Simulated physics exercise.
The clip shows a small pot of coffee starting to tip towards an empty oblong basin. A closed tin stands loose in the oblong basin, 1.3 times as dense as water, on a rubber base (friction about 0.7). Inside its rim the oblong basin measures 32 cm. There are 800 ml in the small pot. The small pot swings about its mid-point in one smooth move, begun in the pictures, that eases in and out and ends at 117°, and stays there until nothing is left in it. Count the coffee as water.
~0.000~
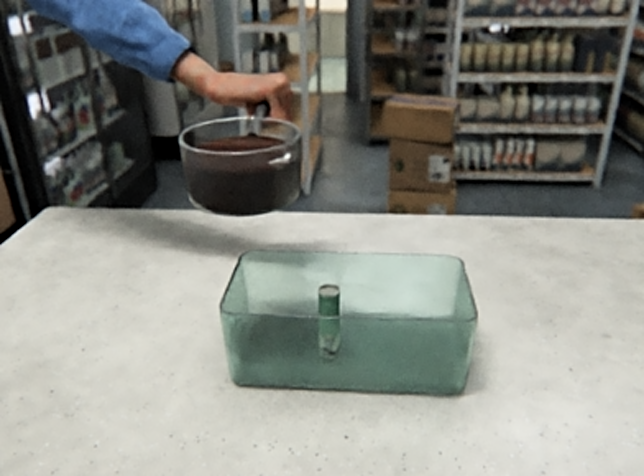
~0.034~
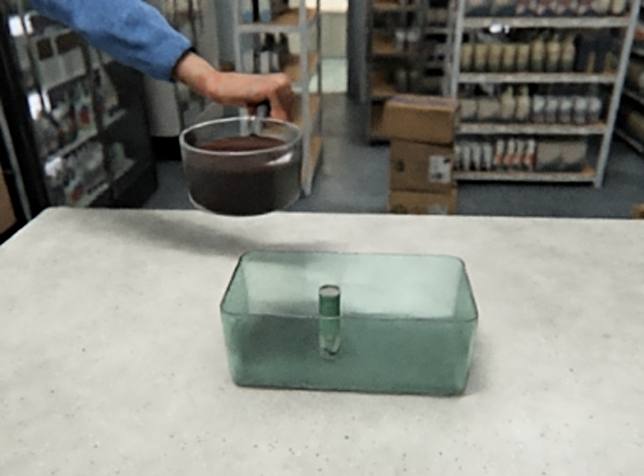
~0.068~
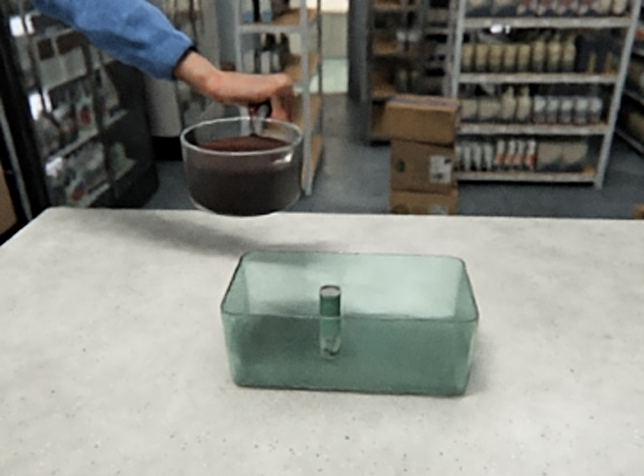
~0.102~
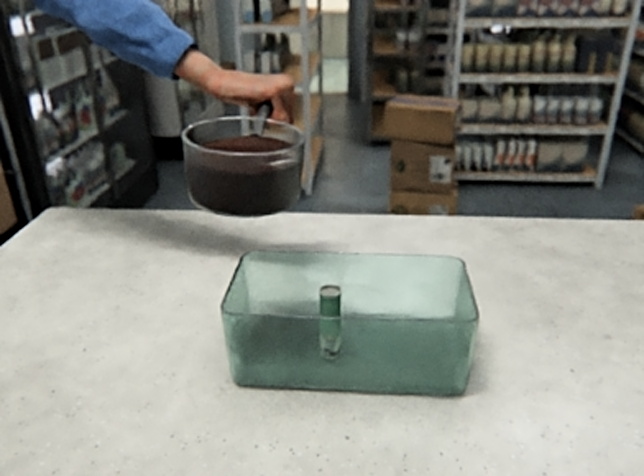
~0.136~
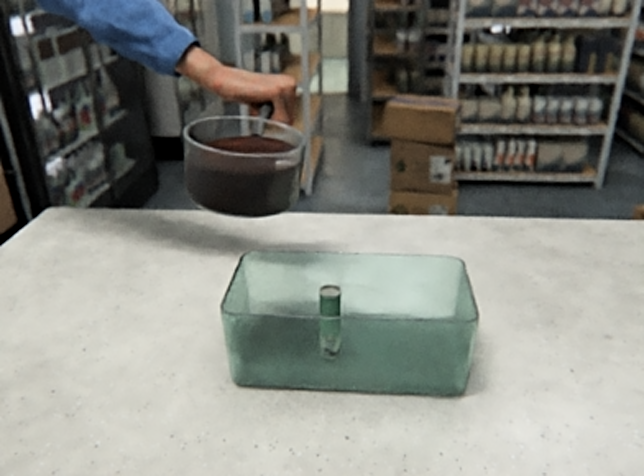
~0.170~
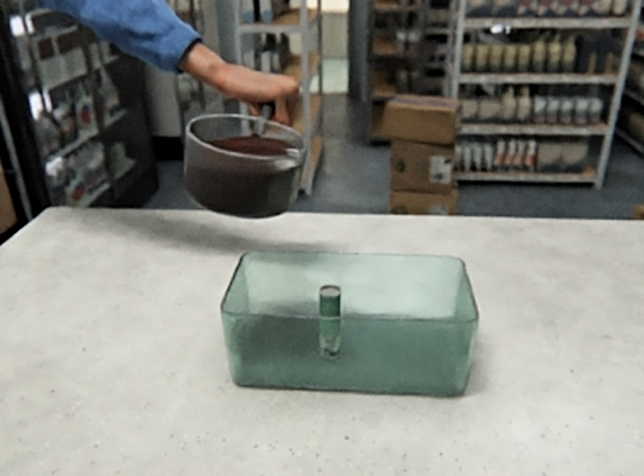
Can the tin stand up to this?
The tin remains upright.
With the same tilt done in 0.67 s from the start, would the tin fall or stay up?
The tin remains upright.
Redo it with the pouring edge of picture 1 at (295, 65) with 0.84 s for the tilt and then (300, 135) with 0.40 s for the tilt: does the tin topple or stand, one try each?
First it goes over; then it topples.
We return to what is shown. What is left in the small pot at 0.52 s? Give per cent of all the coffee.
Near 56 in a hundred.
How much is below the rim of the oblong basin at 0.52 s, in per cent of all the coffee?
About 6 per cent.
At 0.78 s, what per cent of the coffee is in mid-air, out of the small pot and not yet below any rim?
Near 10 in a hundred.
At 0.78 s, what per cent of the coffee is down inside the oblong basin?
Near 82 in a hundred.
By 0.52 s the tilt is 80° and 55 per cent is still to pour; the tin stands where it began.
By 0.78 s the tilt is 115° and 6 per cent is still to pour; the tin stands where it began.
By 1.05 s the tilt is 117° and 0 per cent is still to pour; the tin stands where it began.
By 1.34 s the tilt is 117° and 0 per cent is still to pour; the tin stands where it began.
At rest the tin stands where it began.
